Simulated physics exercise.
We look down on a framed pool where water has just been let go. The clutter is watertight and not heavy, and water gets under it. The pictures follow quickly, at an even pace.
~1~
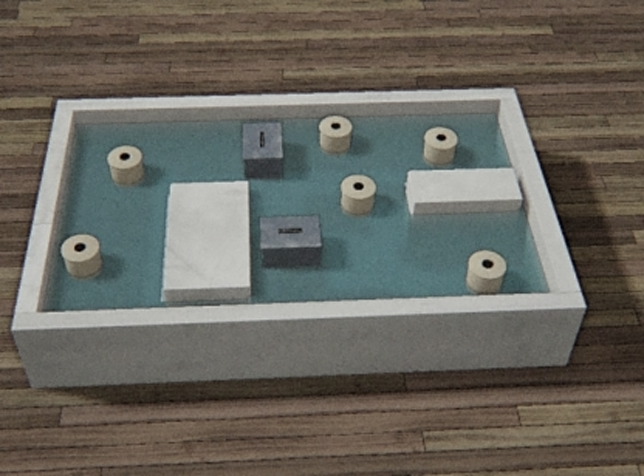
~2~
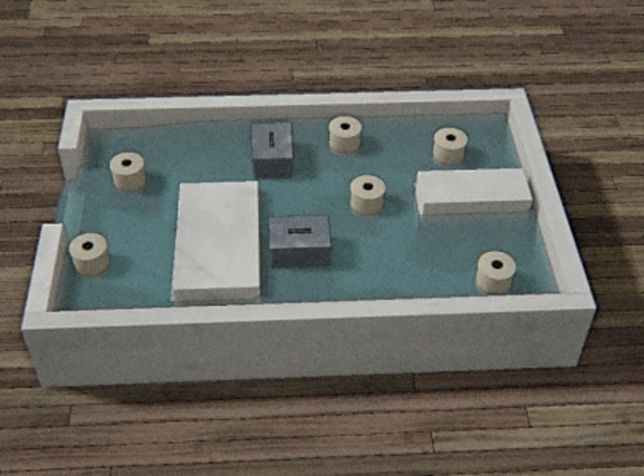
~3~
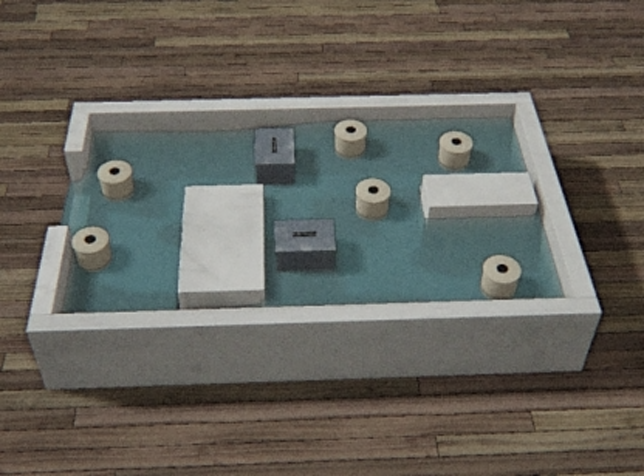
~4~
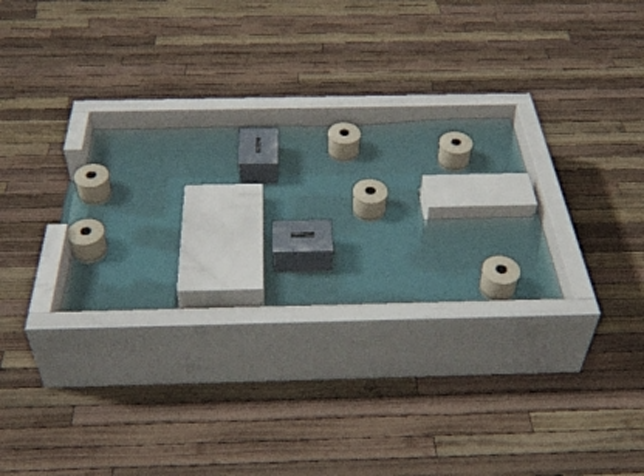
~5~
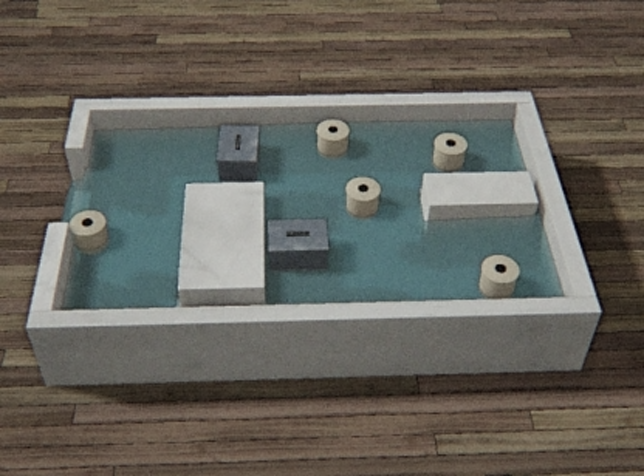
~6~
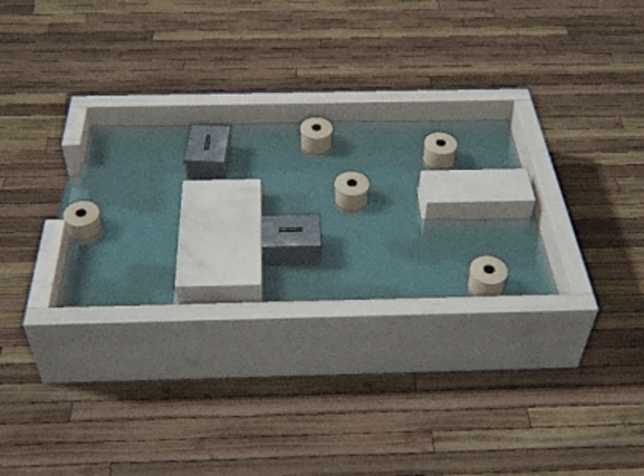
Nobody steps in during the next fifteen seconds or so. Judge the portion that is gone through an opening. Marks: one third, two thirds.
That comes to one to two thirds.
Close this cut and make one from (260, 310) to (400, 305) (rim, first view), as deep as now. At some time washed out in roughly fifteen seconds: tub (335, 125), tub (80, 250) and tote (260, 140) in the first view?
As listed: Washed out, inside, out.
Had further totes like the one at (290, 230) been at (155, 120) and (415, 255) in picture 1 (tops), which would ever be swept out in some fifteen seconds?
In that order: Yes, left behind.
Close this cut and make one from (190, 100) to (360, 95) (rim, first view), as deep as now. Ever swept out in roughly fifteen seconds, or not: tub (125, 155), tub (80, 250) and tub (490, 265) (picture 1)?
In turn: Out, kept in, no.
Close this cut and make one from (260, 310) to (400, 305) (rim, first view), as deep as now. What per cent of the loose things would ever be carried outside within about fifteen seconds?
Roughly 60 per cent.
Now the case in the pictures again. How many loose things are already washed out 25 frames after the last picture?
I count 4.
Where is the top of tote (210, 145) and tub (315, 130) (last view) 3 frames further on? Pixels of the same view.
Roughly at (129, 156) and (272, 128).
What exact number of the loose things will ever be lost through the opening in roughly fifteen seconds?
That makes 5.
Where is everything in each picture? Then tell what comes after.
A tote at (262, 140) floats; a tub at (80, 248), afloat; 0 of 8 have shifted, in the first picture.
A tote at (272, 140), afloat; a tub at (88, 247) floats, close to its start; 1 of 8 have shifted, in the second picture.
A tote at (275, 146), afloat; a tub at (90, 240) floats, close to its start; 2 of 8 have shifted, in the third picture.
A tote at (259, 146) floats, close to its start; a tub at (86, 232), afloat, close to its start; 3 of 8 have shifted, in the fourth picture.
A tote at (238, 143), afloat, close to its start; a tub at (87, 223), afloat, close to its start; 5 of 8 have shifted, in the fifth picture.
A tote at (208, 143), afloat, a stride from its start; a tub at (81, 214), afloat, a stride from its start; 8 of 8 have shifted, in the sixth picture.
A moment on, 2 of 8 are out; 6 afloat.
Next, 3 of 8 are out; 5 afloat.
Later, 4 of 8 are out; 4 afloat.
In the end, 5 of 8 are out; 3 afloat.
